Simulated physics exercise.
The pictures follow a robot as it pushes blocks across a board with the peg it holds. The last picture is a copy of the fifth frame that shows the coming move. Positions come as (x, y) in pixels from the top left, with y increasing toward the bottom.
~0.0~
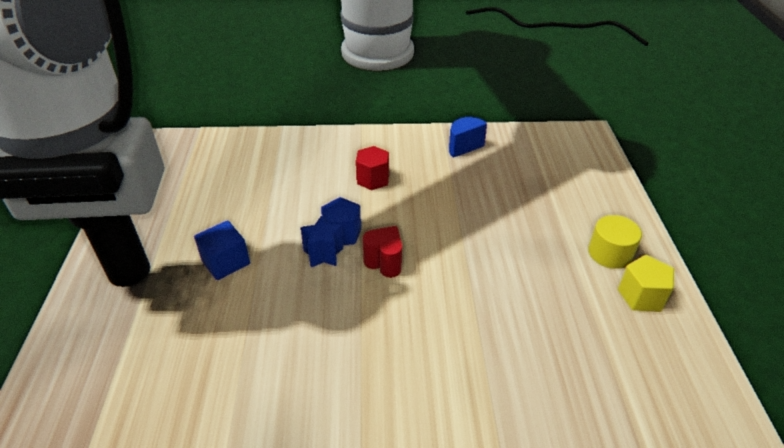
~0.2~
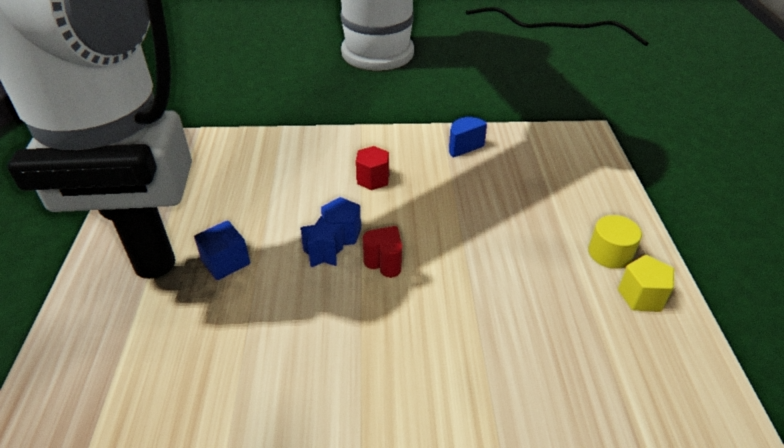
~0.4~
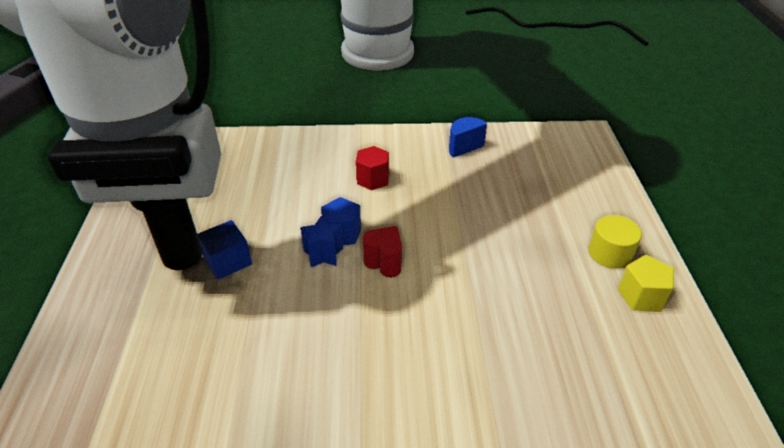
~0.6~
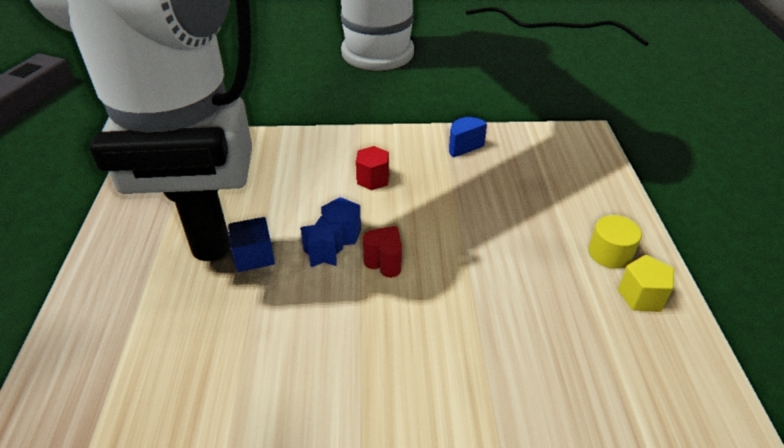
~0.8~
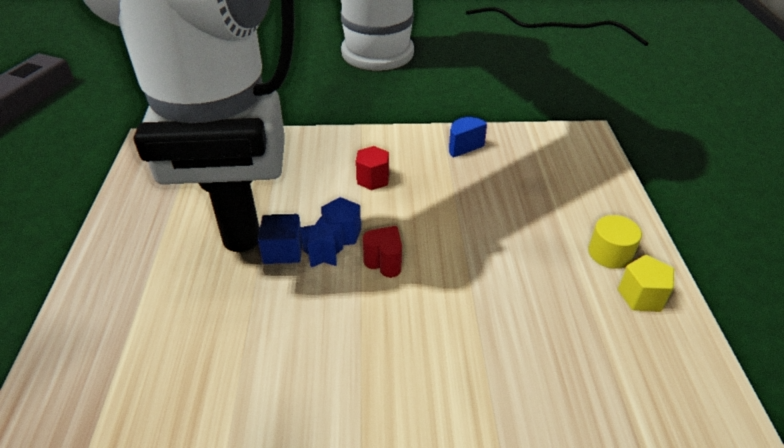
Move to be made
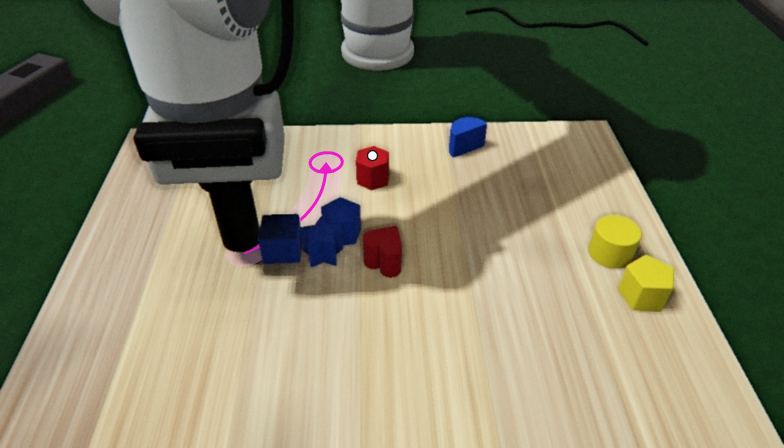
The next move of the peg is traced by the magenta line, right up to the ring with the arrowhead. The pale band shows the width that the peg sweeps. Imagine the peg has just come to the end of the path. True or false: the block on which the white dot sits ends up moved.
This is false.
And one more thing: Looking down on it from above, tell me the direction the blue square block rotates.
Viewed from above: Clockwise.
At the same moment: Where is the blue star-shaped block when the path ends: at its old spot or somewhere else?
At the end of the path, it will have moved.
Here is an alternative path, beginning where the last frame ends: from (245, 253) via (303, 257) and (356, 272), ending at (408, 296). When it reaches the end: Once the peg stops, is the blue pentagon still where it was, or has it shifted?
Moved.
The line goes from (245, 253) over (293, 226) and (320, 194) to (326, 162); the dot is on the red hexagonal block.
What follows on the original path. One third of the way, peg at (291, 213); blue square block at (309, 223), turned 40° clockwise; blue star-shaped block at (342, 234), turned 15° anticlockwise; blue pentagon at (347, 208), turned 20° anticlockwise.
Two thirds of the way, peg at (319, 180); blue square block at (309, 223), turned 40° clockwise; blue star-shaped block at (342, 234), turned 15° anticlockwise; blue pentagon at (347, 208), turned 20° anticlockwise.
At the end, peg at (325, 149); blue square block at (309, 223), turned 40° clockwise; blue star-shaped block at (342, 234), turned 15° anticlockwise; blue pentagon at (347, 208), turned 20° anticlockwise; red hexagonal block unmoved.
